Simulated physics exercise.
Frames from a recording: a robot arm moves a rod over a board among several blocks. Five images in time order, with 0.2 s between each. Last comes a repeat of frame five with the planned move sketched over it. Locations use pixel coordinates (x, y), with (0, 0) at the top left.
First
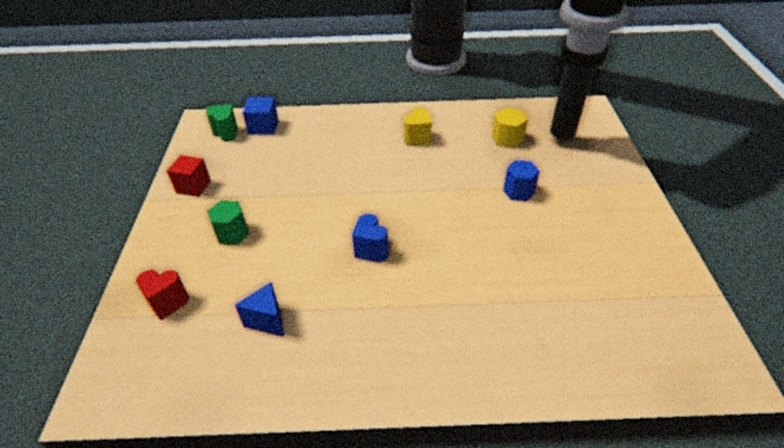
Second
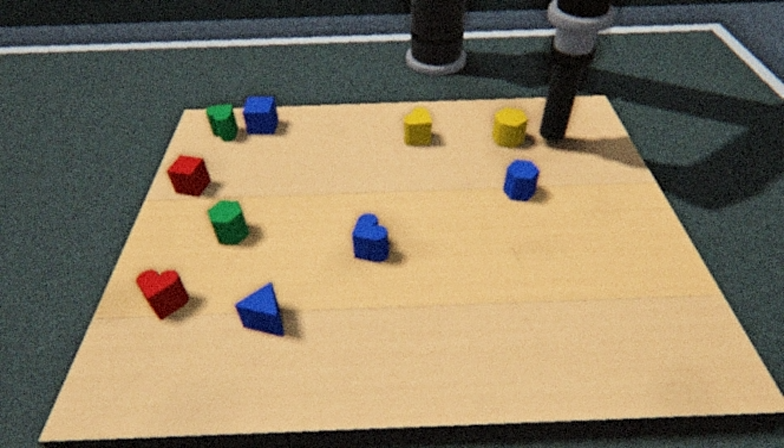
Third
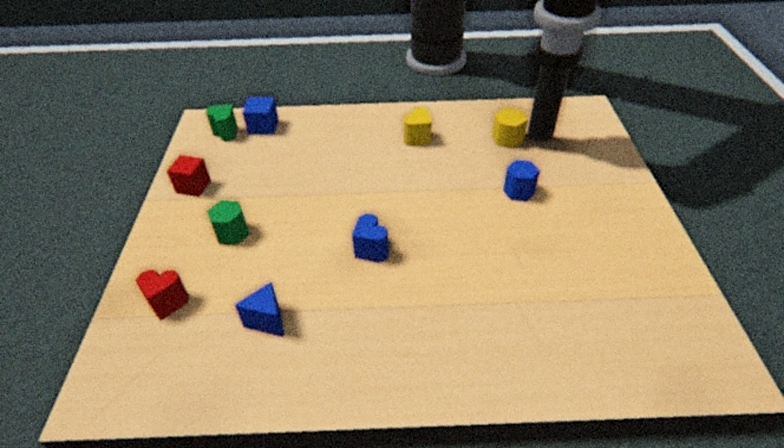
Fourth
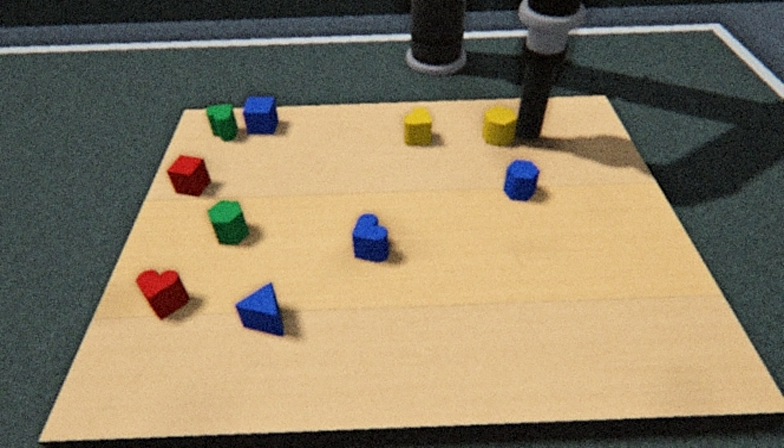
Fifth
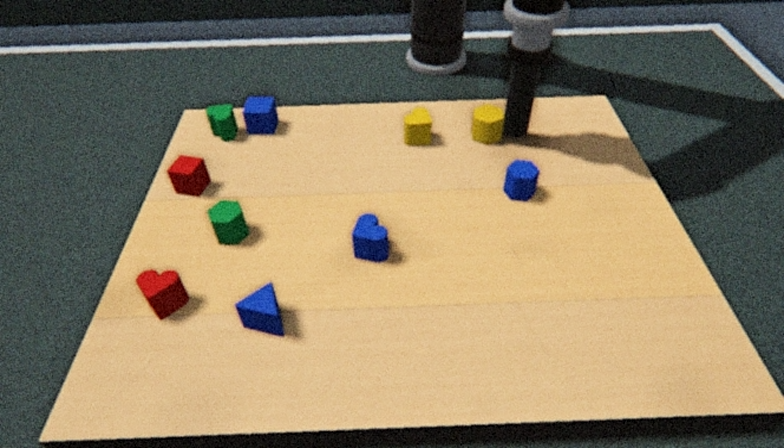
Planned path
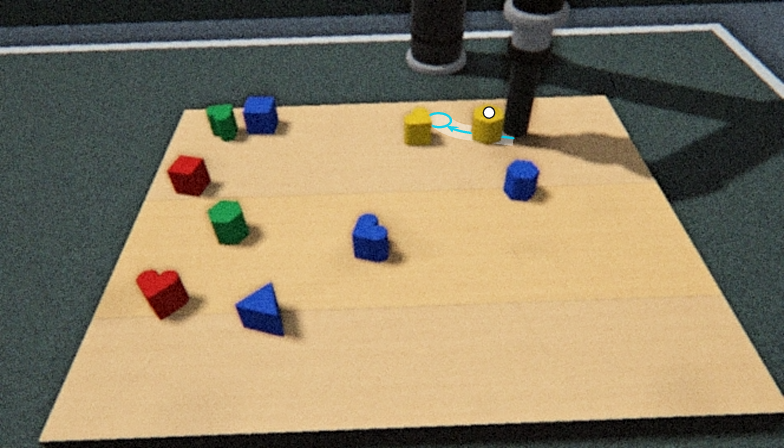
To begin with, a dark rod held by a robot arm stands at the right of a yellow hexagonal block, on a wooden board with red, green, blue and yellow blocks. The rod slides left to the block, then pushes it a short way left toward the other yellow block.
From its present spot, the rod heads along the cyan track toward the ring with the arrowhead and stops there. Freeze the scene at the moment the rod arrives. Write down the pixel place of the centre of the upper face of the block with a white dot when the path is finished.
I'd expect the centre of its top face to be at (413, 99).
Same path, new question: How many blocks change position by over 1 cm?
By the end of the path, one block has moved more than about a centimetre.
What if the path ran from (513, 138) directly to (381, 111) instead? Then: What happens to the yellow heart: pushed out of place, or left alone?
That block ends up displaced.
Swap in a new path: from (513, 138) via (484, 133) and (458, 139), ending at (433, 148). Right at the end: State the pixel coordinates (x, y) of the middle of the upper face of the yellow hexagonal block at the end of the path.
(433, 106)
Path on the board, from (513, 138) by way of (486, 135) and (459, 131) to (439, 120); the dot is on the yellow hexagonal block.
What follows on the original path. One third of the way, rod at (487, 126); yellow hexagonal block at (461, 108).
Two thirds of the way, rod at (459, 122); yellow hexagonal block at (434, 104), turned 10° clockwise.
At the end, rod at (439, 112); yellow heart at (414, 116), turned 30° anticlockwise; yellow hexagonal block at (413, 99).
